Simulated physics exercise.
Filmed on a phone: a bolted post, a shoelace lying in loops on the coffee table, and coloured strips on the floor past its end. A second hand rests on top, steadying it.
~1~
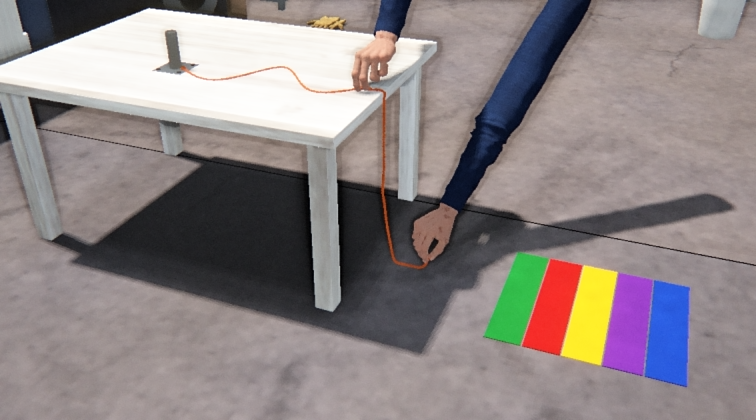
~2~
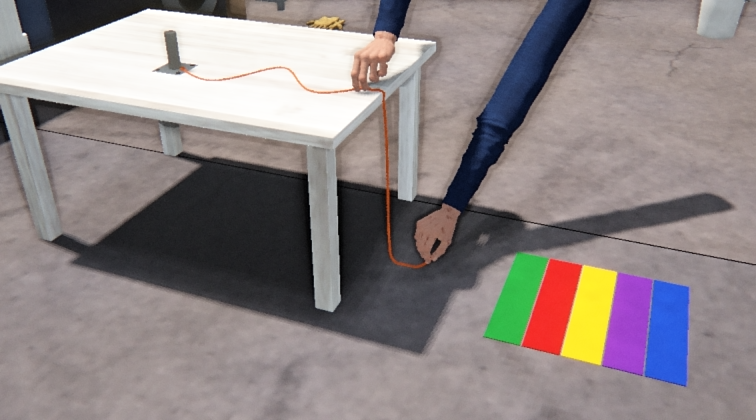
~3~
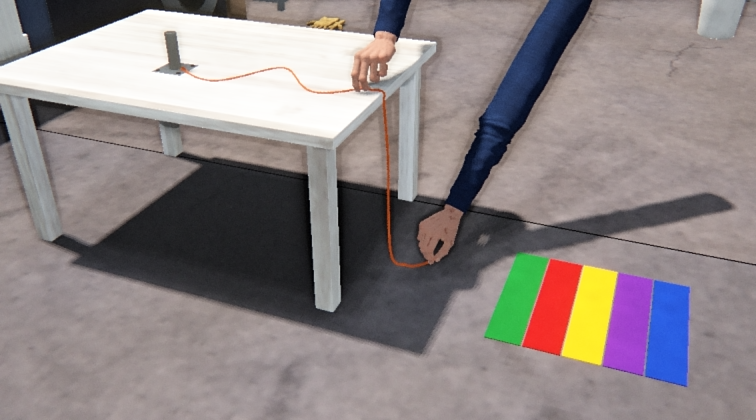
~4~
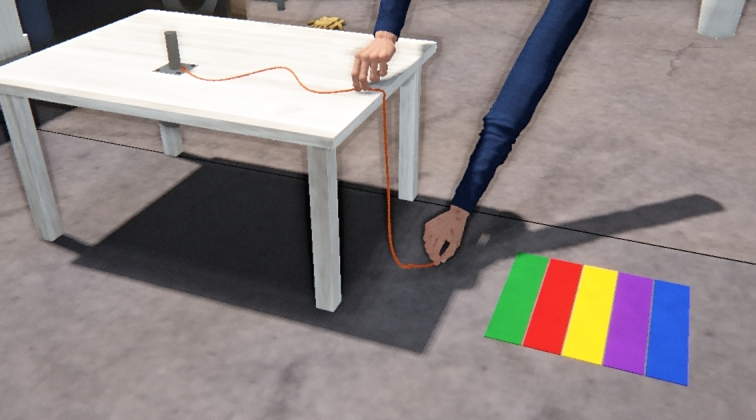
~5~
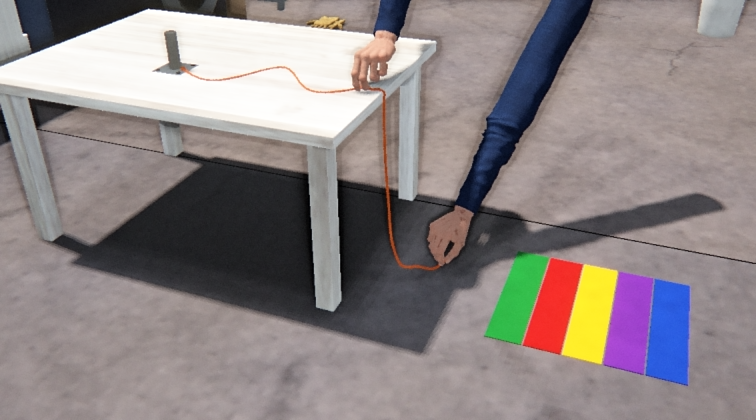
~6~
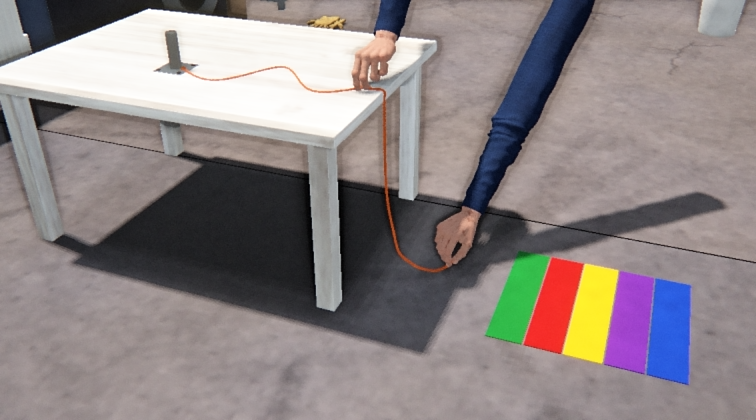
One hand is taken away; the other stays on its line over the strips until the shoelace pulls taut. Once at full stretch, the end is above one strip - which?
The end stops over the purple strip.
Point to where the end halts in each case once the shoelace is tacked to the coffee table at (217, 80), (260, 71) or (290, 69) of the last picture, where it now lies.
Try one gives (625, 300), try two (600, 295), and try three (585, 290).
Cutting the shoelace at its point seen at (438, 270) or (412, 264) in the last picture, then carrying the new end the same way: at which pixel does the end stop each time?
First try: Near (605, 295). Second try: Near (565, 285).
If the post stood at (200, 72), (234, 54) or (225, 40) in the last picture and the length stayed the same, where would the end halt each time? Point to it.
First (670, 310), then (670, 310), and last (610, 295).
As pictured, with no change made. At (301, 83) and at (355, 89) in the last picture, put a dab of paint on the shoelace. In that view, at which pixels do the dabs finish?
The first settles around (353, 87), the second around (413, 117).
Early on, end near (560, 285); over red.
Midway, end near (606, 295); over yellow.
At the end of the slack, end near (634, 301); over purple. The end stops over the purple strip.
